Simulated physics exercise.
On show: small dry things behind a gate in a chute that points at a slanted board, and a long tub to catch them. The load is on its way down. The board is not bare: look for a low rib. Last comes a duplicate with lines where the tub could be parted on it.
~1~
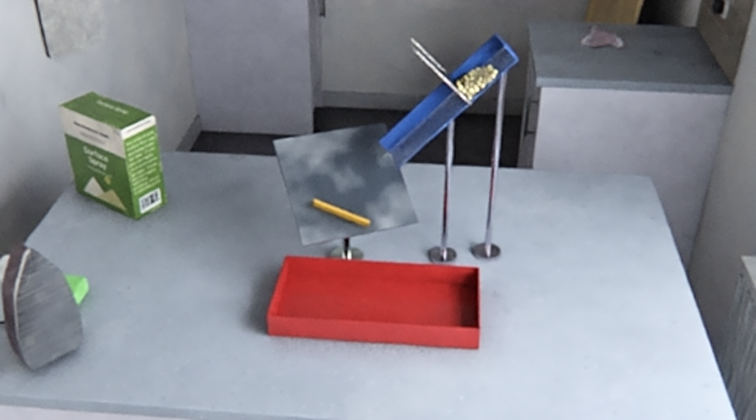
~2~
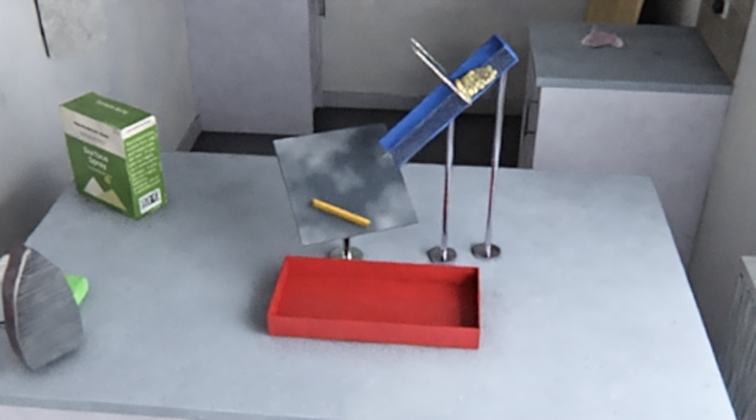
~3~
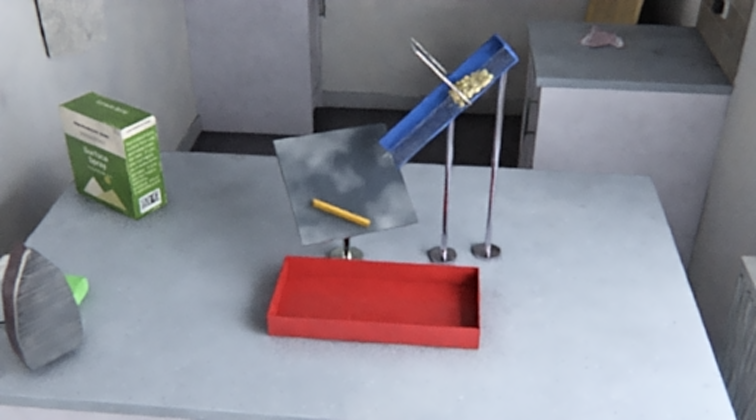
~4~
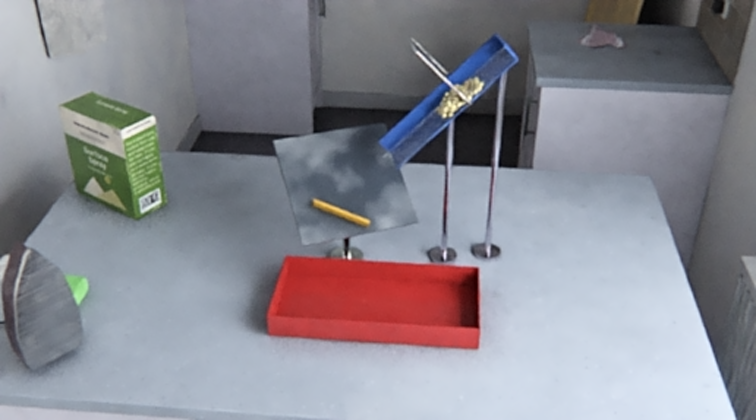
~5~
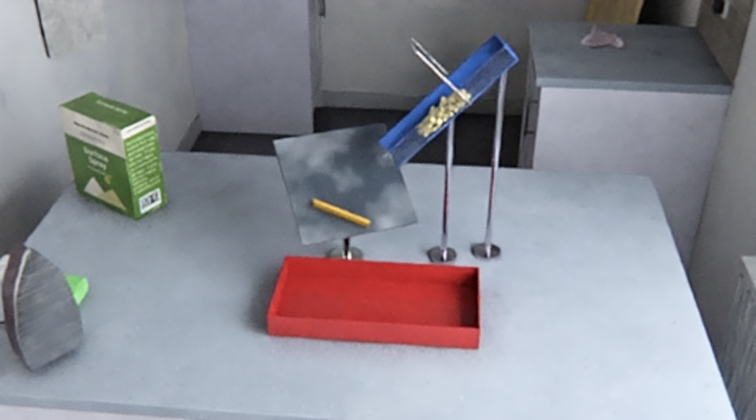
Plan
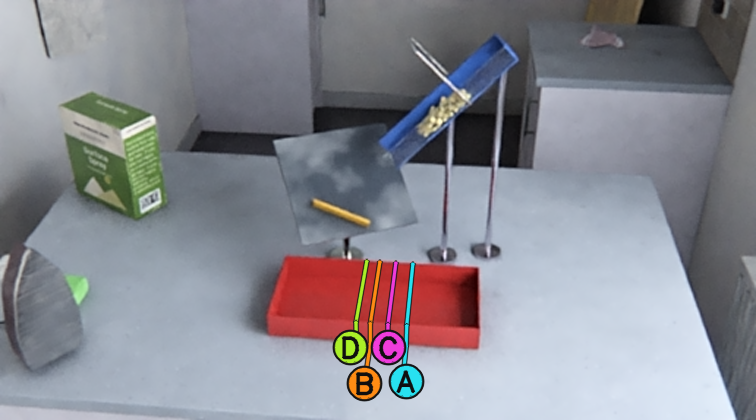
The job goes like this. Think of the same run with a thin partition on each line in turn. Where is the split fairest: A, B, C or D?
C.
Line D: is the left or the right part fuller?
More lands on the right.
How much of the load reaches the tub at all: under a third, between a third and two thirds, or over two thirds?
Over two thirds.
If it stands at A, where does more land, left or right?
More lands on the left.
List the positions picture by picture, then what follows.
In the first frame, load behind the gate near (474, 82), soya beans; lip of the chute near (394, 161), sloping fairly steeply.
In the second frame, middle of the board near (346, 181), tilted fairly steeply; middle of its low edge near (362, 234); of its high edge near (330, 131).
In the third frame, front corners of the tub near (268, 315) and (480, 329), empty; front of the load near (451, 92).
In the fourth frame, middle of the load near (458, 100); its front near (439, 109), close to a third of the way to the lip; rib from (314, 200) to (370, 222).
In the fifth frame, middle of the load near (444, 112); its front near (421, 132), close to two thirds of the way to the lip.
On the marked copy, line A crosses the front rim at (406, 324); line B crosses the front rim at (370, 322); line C crosses the front rim at (388, 323); line D crosses the front rim at (356, 321).
If A is chosen, of what is caught, all but a few on the left of the divider, a small share on the right.
If B is chosen, of what is caught, a small share on the left of the divider, the bulk on the right.
If C is chosen, of what is caught, close to half on the left of the divider, close to half on the right.
If D is chosen, of what is caught, a small share on the left of the divider, the bulk on the right.
